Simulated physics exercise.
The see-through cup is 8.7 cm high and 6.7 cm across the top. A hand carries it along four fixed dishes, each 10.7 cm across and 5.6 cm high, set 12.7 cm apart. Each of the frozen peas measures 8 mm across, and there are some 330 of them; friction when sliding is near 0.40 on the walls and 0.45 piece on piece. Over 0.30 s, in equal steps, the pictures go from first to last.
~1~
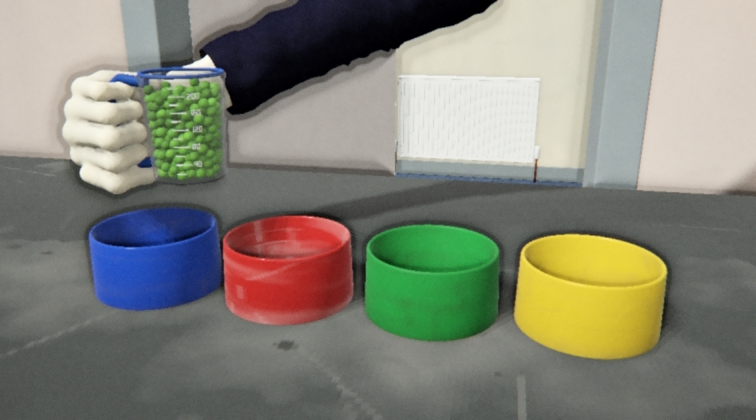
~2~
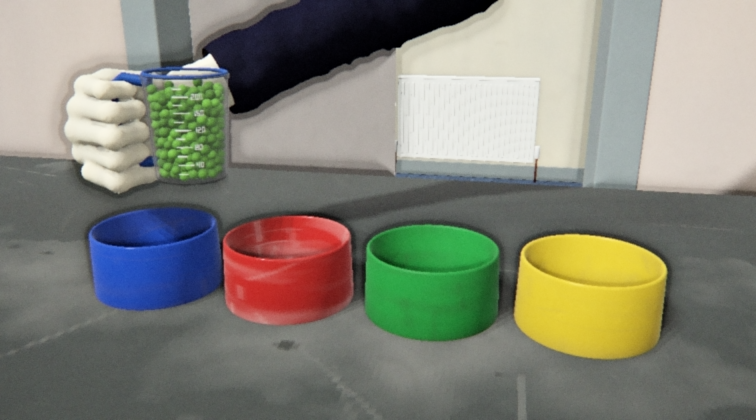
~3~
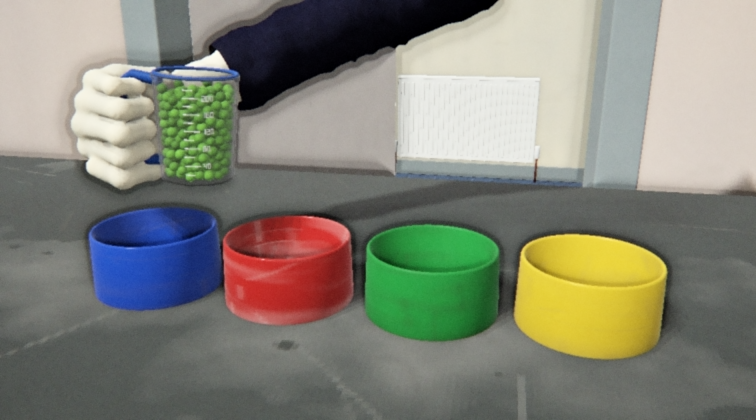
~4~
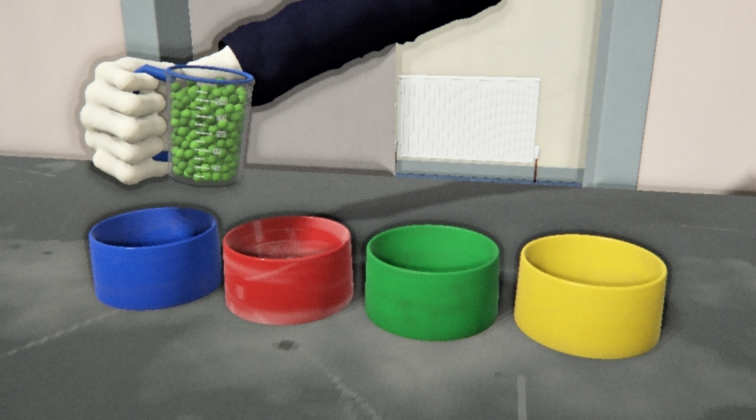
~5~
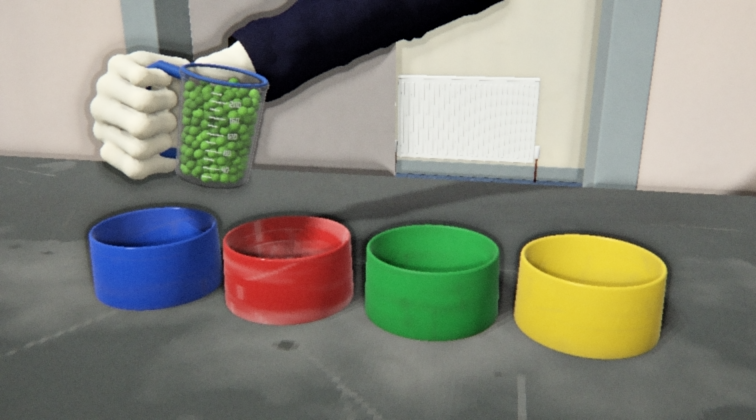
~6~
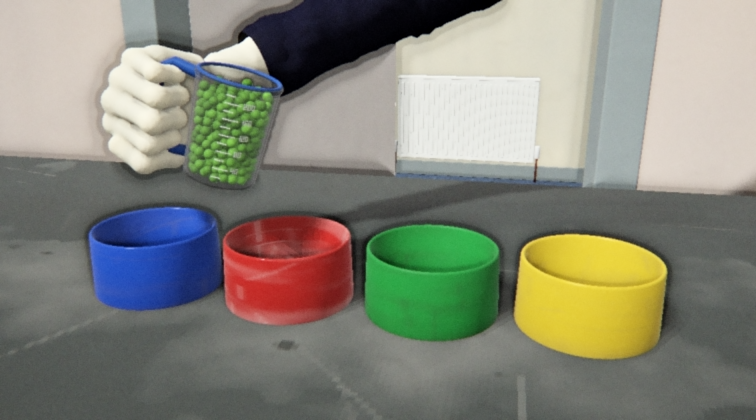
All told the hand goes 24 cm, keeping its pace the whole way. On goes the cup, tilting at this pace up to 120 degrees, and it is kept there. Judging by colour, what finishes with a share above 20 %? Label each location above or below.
Labels - red: Below, blue: Below, green: Below, yellow: Above, counter: Below.
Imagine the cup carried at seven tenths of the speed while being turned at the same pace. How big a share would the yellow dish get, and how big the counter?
Yellow: 10; counter: 30.
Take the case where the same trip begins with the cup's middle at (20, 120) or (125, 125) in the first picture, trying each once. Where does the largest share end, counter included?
First try: Counter; second try: Green.
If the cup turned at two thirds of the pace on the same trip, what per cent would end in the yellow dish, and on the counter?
In that case the yellow dish gets 100 while the counter gets 0.
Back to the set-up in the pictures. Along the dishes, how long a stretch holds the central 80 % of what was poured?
Close to 7 centimetres along the dishes.
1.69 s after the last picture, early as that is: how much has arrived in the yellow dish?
I'd say close to 90 per cent at that point.
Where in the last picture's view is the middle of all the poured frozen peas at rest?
After settling, the middle sits near (581, 303).
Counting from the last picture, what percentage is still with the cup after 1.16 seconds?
90 %.
Then, 0.69 s after the last picture, tilt 65 degrees; cup holds 100 %.
Then, 1.16 s after the last picture, tilt 97 degrees; cup holds 90 %, yellow 5 %.
Then, 1.69 s after the last picture, tilt 120 degrees; cup holds 0 %, yellow 90 %.
In the end, red 0 %, blue 0 %, green 0 %, yellow 95 %, counter 5 %.
